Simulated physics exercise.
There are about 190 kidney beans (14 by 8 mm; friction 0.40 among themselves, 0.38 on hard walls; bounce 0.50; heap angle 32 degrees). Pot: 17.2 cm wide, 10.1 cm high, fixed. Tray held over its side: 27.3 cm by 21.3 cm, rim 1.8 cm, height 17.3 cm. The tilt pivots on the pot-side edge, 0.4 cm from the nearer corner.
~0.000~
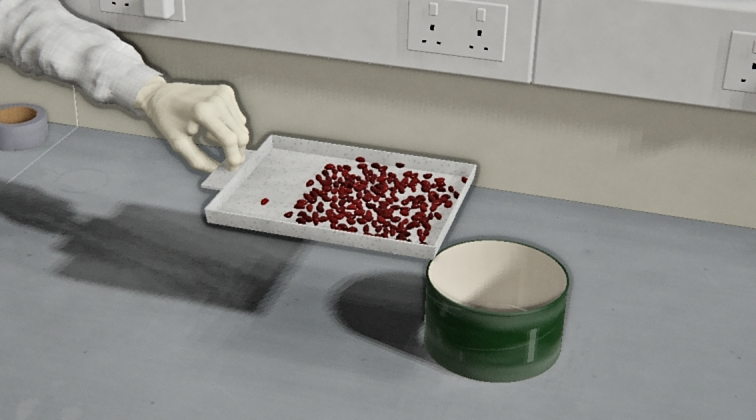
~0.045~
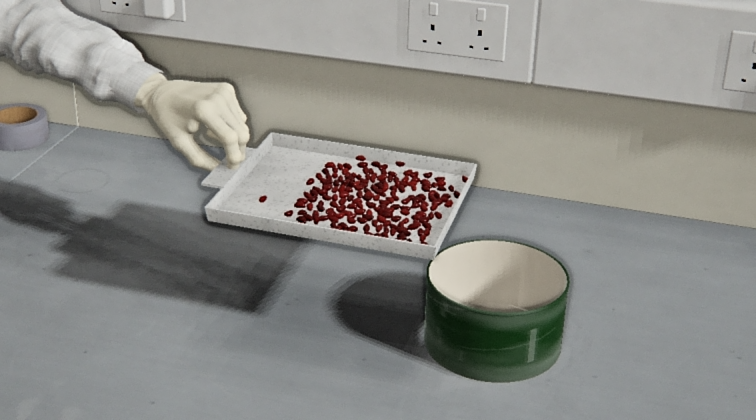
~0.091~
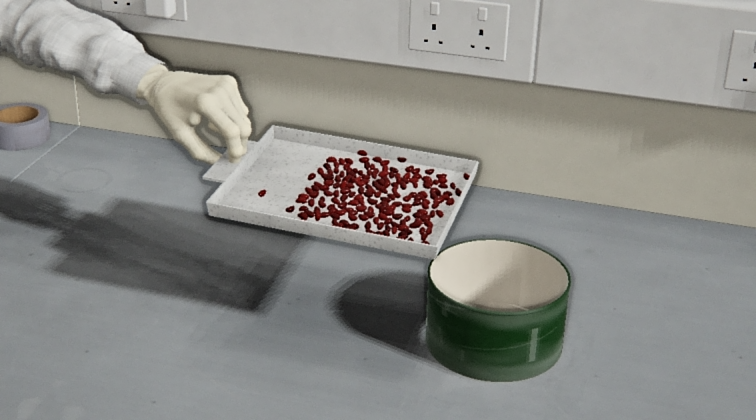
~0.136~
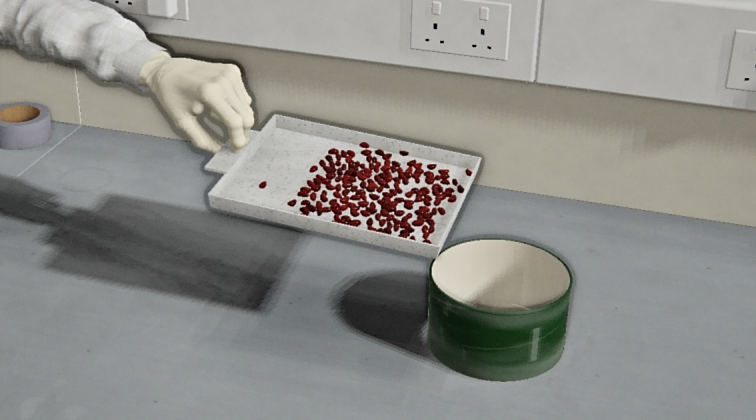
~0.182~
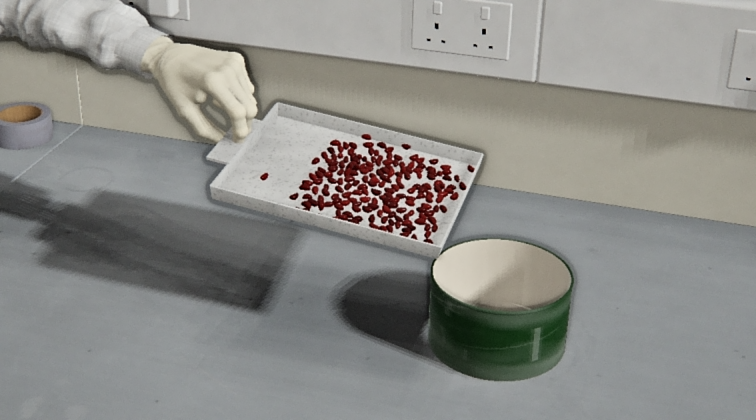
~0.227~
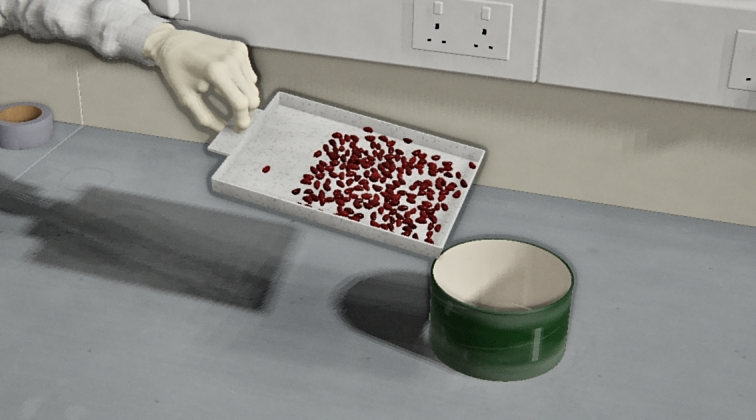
Tray of dark red beans tilting gradually down to the right beside a green pot as a gloved hand raises its handle end.
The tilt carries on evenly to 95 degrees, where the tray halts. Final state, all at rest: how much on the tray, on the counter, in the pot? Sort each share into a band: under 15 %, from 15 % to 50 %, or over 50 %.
Tray: Under 15 %; counter: Over 50 %; pot: Under 15 %.
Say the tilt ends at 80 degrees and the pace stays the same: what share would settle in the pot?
Around 5 in a hundred.
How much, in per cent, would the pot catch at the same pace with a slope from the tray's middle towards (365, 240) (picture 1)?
About 0 per cent.
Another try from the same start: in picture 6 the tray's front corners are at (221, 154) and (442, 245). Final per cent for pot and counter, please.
Pot 80, counter 15.
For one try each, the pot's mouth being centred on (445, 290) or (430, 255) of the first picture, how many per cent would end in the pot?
That gives roughly 45 per cent and then 0 per cent.
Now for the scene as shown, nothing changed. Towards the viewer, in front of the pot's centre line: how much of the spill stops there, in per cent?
Estimate: Close to 100 per cent of the pieces.
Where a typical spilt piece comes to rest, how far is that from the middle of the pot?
About 18 cm from the centre.
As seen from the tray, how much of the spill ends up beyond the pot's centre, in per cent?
70 %.
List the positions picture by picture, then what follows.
The first frame shows tray tilt 0 degrees, front corners at (208, 208) and (433, 245); middle of the pieces at (376, 199); pot at (498, 274).
The second frame shows tray tilt 1 degrees, front corners at (208, 207) and (434, 245); middle of the pieces at (376, 198).
The third frame shows tray tilt 2 degrees, front corners at (209, 202) and (435, 245); middle of the pieces at (378, 195).
The fourth frame shows tray tilt 5 degrees, front corners at (211, 194) and (437, 245), lowest corner right front; middle of the pieces at (380, 190).
The fifth frame shows tray tilt 8 degrees, front corners at (213, 185) and (439, 245), lowest corner right front; middle of the pieces at (382, 185).
The sixth frame shows tray tilt 11 degrees, front corners at (214, 178) and (440, 246), lowest corner right front; middle of the pieces at (383, 180); pot at (502, 273). Its pace works out near 65 degrees a second.
Then, at 0.85 s, tilt 50 degrees; the tray holds 100 %, the pot 0 %.
After 1.27 s, tilt 77 degrees; the tray holds 95 %, the pot 0 %.
After 1.76 s, tilt 95 degrees; the tray holds 0 %, the pot 0 %.
In the end, at 3.3 s, tray 0 %, counter 95 %, pot 0 %.
